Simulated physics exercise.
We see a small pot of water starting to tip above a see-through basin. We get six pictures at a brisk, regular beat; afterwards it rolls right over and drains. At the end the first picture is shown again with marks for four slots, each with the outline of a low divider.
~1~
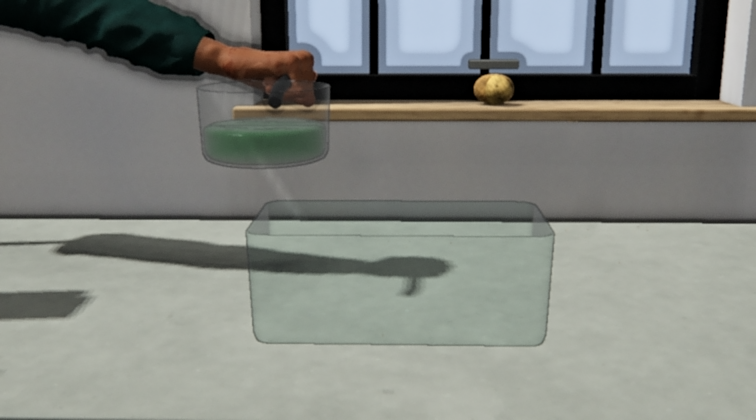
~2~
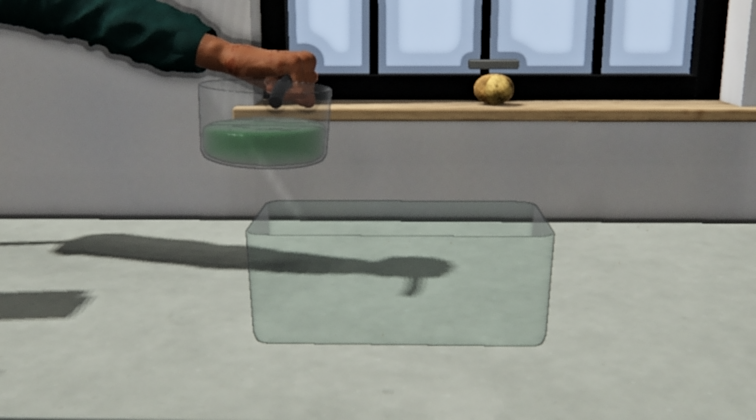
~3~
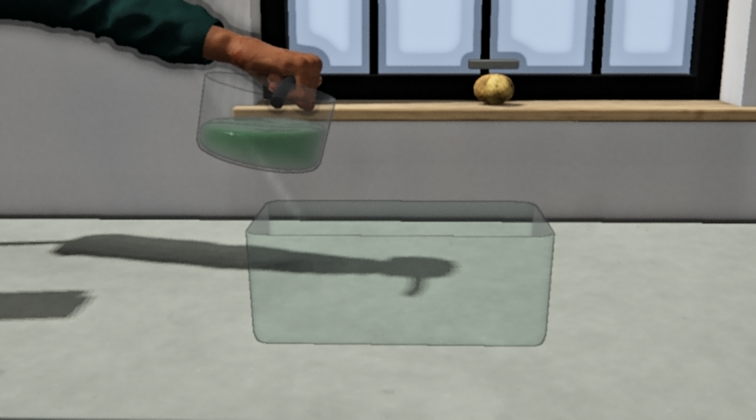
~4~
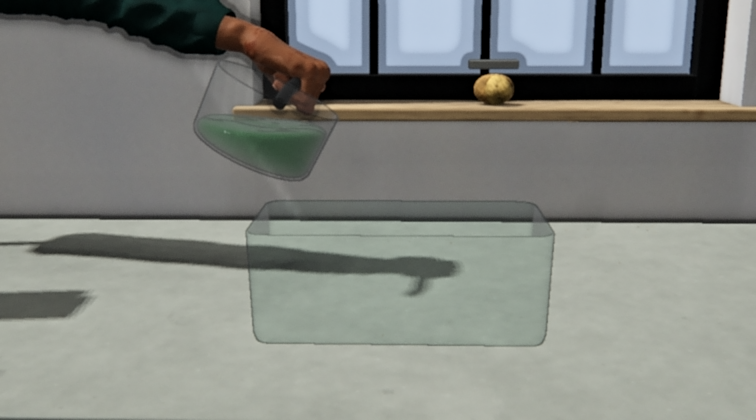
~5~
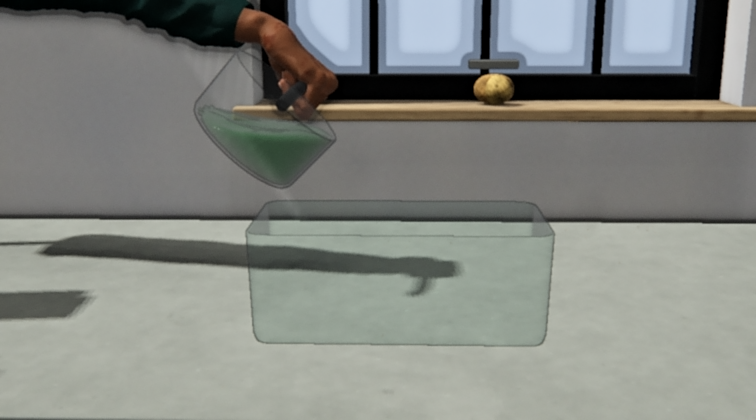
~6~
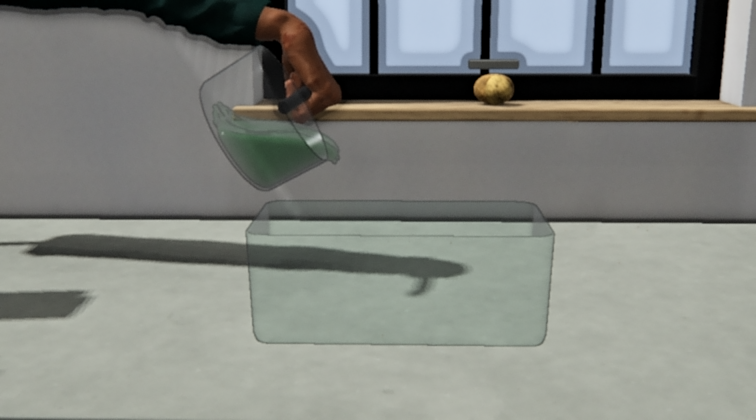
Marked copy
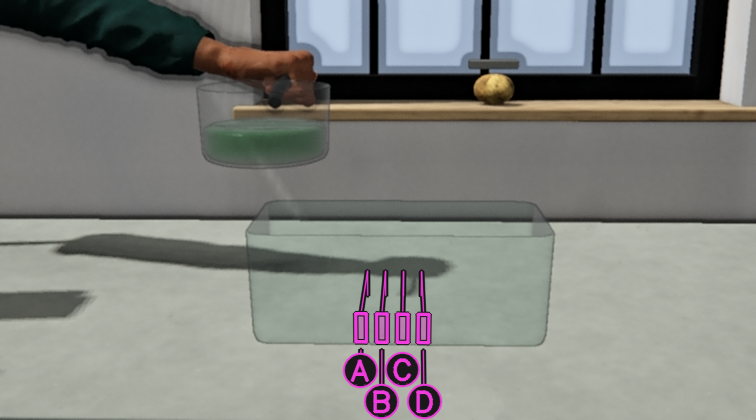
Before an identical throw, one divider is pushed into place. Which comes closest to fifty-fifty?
A is best.
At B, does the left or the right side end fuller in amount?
The left one.
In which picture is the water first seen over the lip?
In picture 6.
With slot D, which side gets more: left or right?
The left one.
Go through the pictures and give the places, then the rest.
In the first picture, upright, lip at (327, 86); basin from (254, 340) to (546, 344); nothing has left yet.
In the second picture, tipped about 3°, lip at (329, 89); nothing has left yet.
In the third picture, tipped about 12°, lip at (333, 100); nothing has left yet.
In the fourth picture, tipped about 26°, lip at (336, 117); nothing has left yet.
In the fifth picture, tipped about 43°, lip at (335, 138); nothing has left yet.
In the sixth picture, tipped about 60°, lip at (327, 157); water is over the lip, down to (336, 160).
In magenta, A at (360, 349); B at (381, 349); C at (402, 350); D at (423, 350).
With A, about 52 % ends left of the wall and 47 % right of it.
With B, about 86 % ends left of the wall and 11 % right of it; 3 % is lost outside.
With C, about 86 % ends left of the wall and 12 % right of it.
With D, about 84 % ends left of the wall and 14 % right of it.
